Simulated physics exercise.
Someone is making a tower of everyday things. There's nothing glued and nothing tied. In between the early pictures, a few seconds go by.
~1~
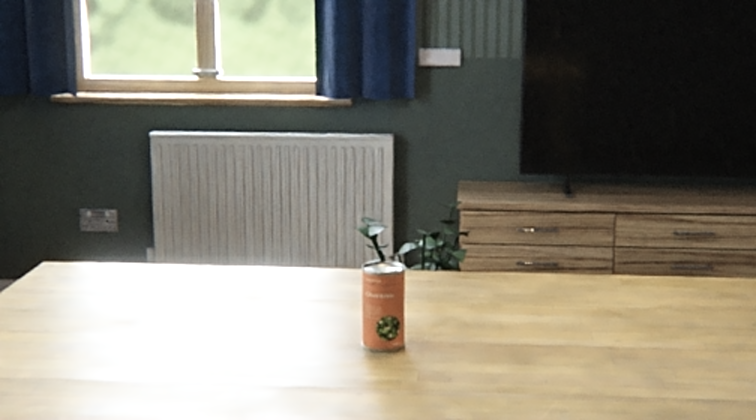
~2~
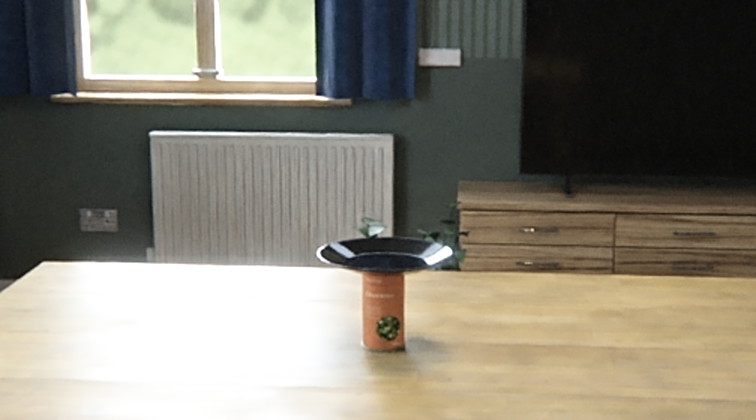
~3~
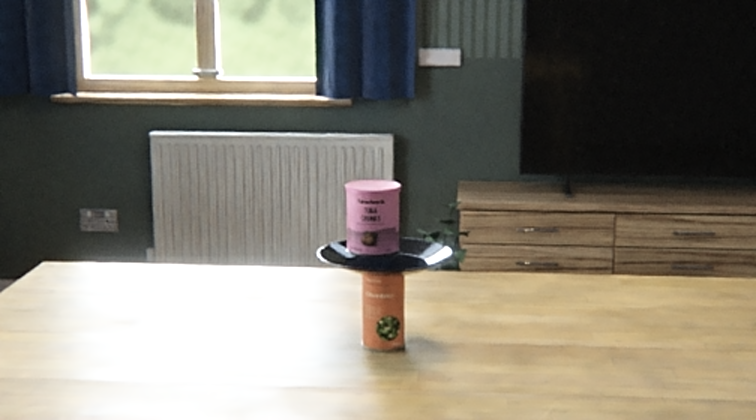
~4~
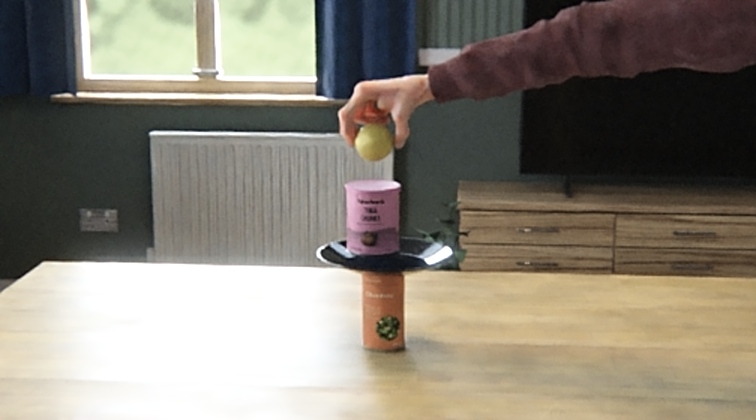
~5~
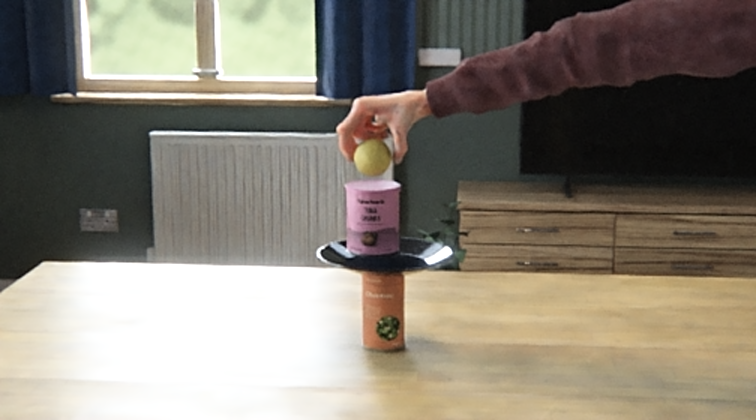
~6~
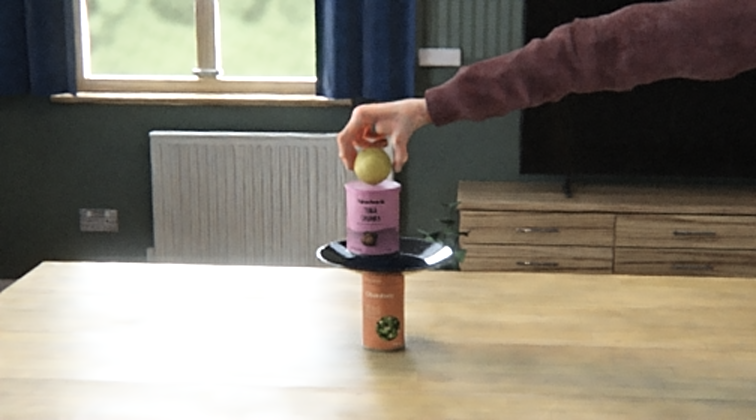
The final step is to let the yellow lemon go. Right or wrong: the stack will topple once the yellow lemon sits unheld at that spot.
Wrong.
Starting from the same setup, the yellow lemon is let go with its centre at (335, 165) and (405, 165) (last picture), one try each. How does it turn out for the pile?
With the first placement the pile tips over, with the second it tips over.
Then, 0.20 s later than the last frame, all is still.
Then, 0.40 s later than the last frame, yellow lemon resting near (373, 167).
When it is over, all 4 as before. End places, in pixels of the last picture, yellow lemon near (373, 167). The pile stays up.
